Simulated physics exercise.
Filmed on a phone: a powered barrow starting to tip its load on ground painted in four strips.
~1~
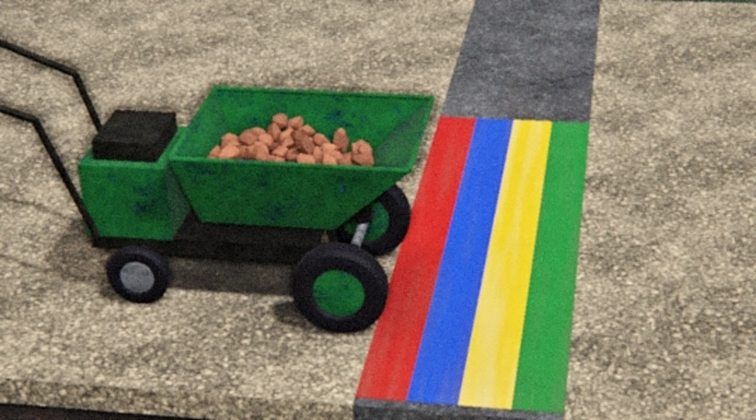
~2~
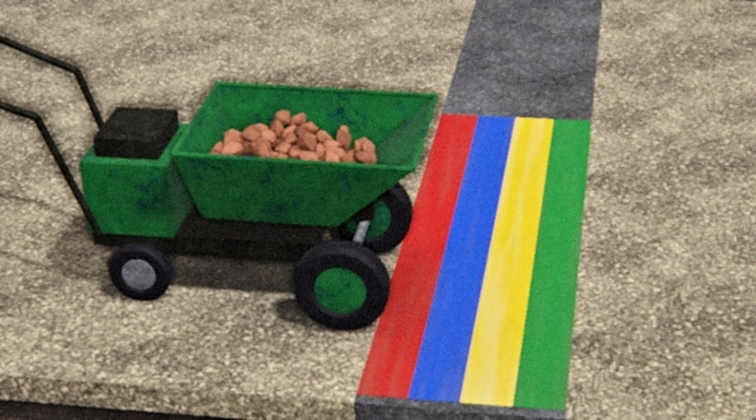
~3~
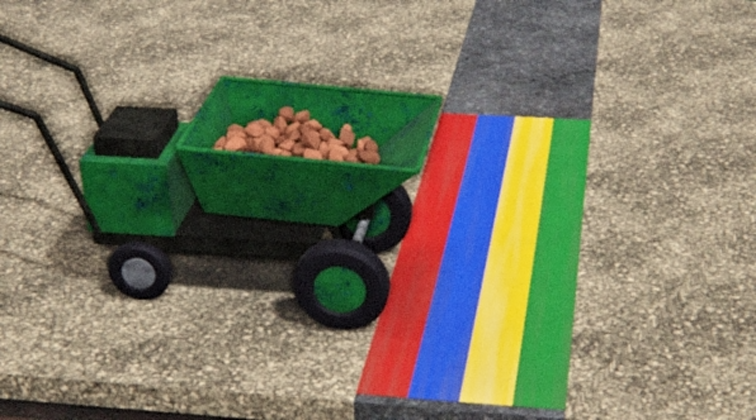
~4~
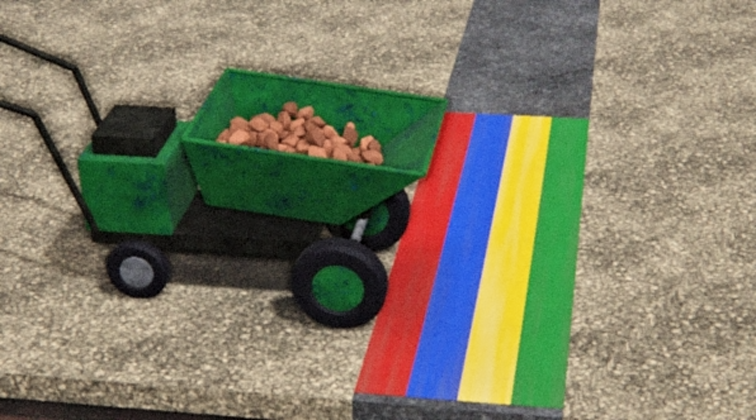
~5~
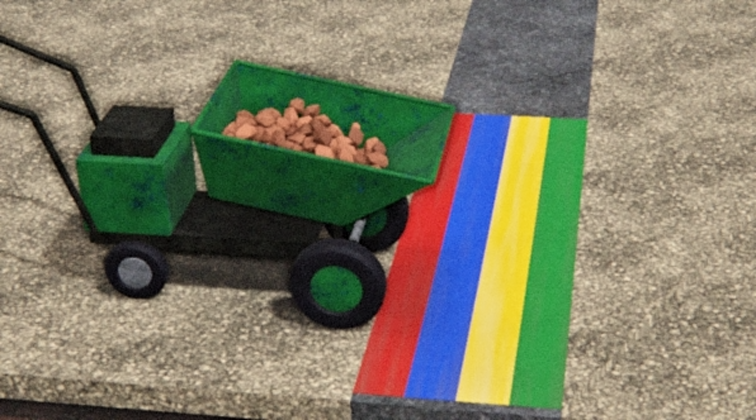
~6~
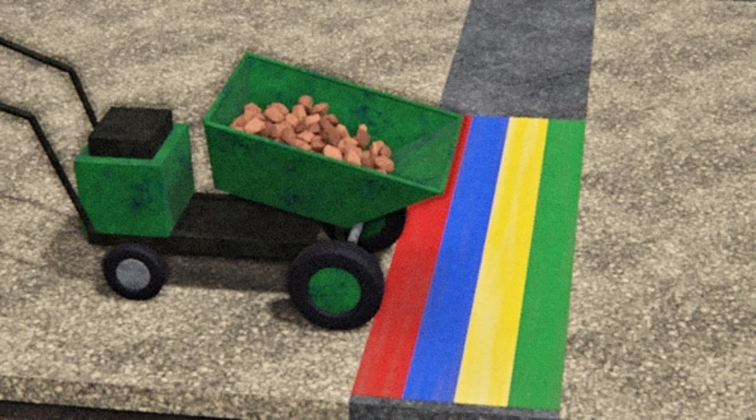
The footage shows a green powered barrow loaded with reddish rubble standing beside red, blue, yellow and green strips on the ground, as its skip gradually tilts, the back rising and the front lip lowering rightward over the red strip.
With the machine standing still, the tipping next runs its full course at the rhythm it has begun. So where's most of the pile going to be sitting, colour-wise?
Most of it sits on green.
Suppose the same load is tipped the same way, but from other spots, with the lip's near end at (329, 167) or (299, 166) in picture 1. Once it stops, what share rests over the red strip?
That would be roughly 0 in a hundred and then roughly 20 in a hundred.
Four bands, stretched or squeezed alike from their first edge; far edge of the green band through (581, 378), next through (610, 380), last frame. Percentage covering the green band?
Near 40 and then 30 in a hundred.
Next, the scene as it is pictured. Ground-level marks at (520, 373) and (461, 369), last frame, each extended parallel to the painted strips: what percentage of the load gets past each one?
Close to 60 and 70 per cent respectively.
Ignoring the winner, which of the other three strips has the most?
The yellow strip.
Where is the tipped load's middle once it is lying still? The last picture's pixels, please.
Last view, centre at rest - approx. (550, 295).
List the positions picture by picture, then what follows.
The first frame shows lip of the skip at (409, 171), level; top of the load at (280, 152), lumps of rubble; red strip at (391, 361); blue strip at (441, 365); yellow strip at (491, 369); green strip at (542, 372).
The second frame shows lip of the skip at (412, 170), level; top of the load at (283, 149).
The third frame shows lip of the skip at (417, 172), tipped barely; top of the load at (266, 145).
The fourth frame shows lip of the skip at (423, 175), tipped a little; top of the load at (270, 140).
The fifth frame shows lip of the skip at (432, 183), tipped a little; top of the load at (276, 136).
The sixth frame shows lip of the skip at (441, 193), tipped clearly; top of the load at (284, 132); red strip at (387, 359); blue strip at (437, 362); yellow strip at (487, 366); green strip at (538, 370).
Soon after the last picture, skip tipped steeply; all in the skip.
A little later, skip tipped steeply; nearly all in the skip; a stray few over the yellow strip; a small part over the green strip.
Later still, skip tipped right over; about a quarter in the skip; a small part over the yellow strip; about a third over the green strip; about a quarter off the paint.
By the end, skip tipped right over; about a quarter in the skip; none over the red strip; a stray few over the blue strip; a small part over the yellow strip; about a third over the green strip; about a quarter off the paint.
